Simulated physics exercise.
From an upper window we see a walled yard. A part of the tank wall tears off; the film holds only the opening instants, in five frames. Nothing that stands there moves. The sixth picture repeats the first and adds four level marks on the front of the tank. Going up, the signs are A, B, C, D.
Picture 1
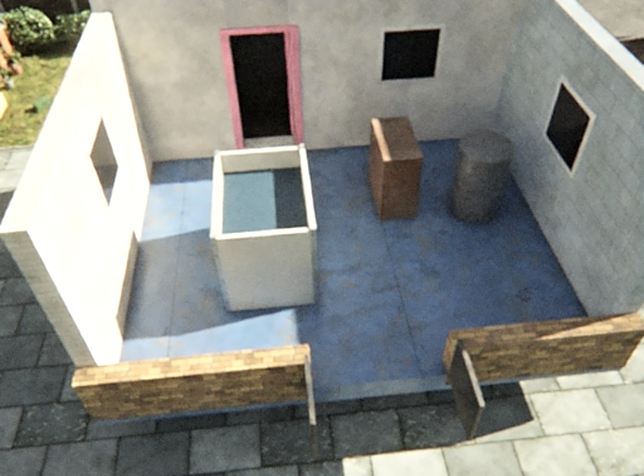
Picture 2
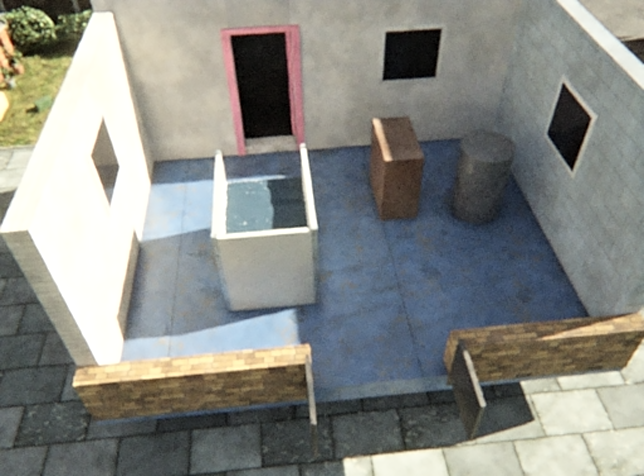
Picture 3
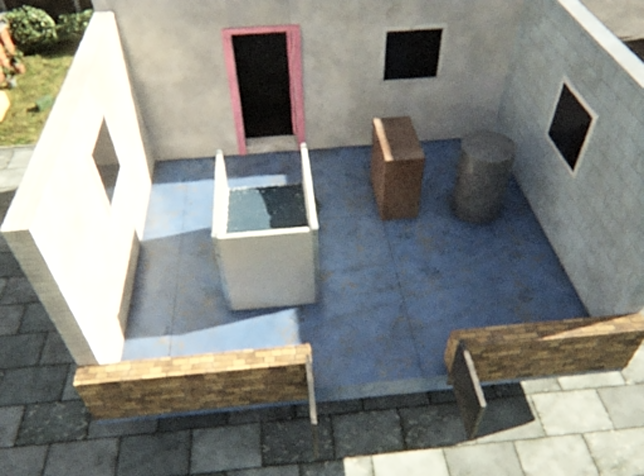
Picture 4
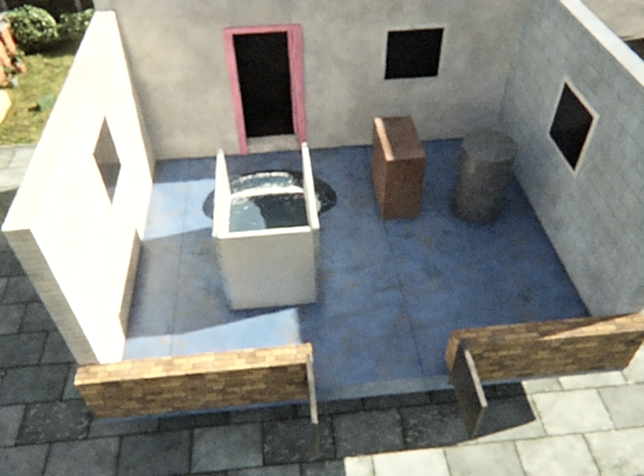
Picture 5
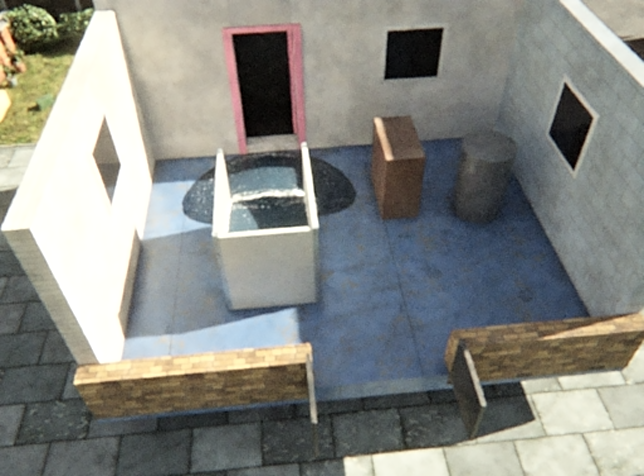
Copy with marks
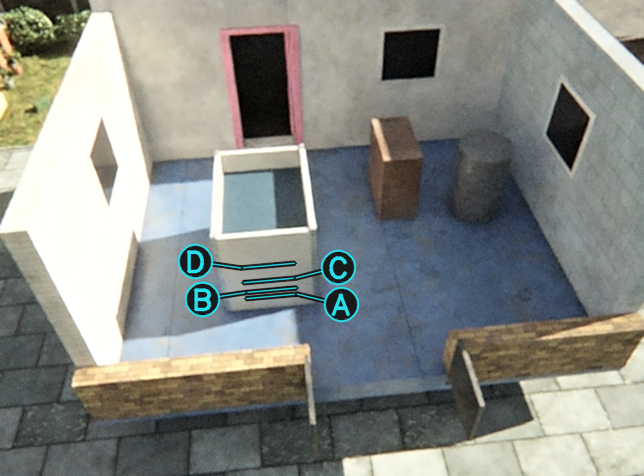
The video shows a walled yard from above, where the back side of a white water tank disappears and its water begins to slosh, then pours out behind it, spreading in a dark rounded puddle across the blue floor.
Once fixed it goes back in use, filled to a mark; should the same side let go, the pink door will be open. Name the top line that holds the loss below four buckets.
I would pick line B.
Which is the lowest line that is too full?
That would be C.
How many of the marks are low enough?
Two of the four.
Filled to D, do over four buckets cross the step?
Yes, it does.
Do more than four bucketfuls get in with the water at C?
Yes, it does.
On the marked copy, A at (271, 296); B at (270, 290); C at (269, 280); D at (267, 265); from the bottom up A, B, C, D.
If A is chosen, nothing gets over.
If B is chosen, a splash gets over, under a bucket.
If C is chosen, about 8 bucketfuls get in.
If D is chosen, dozens of bucketfuls pour in.
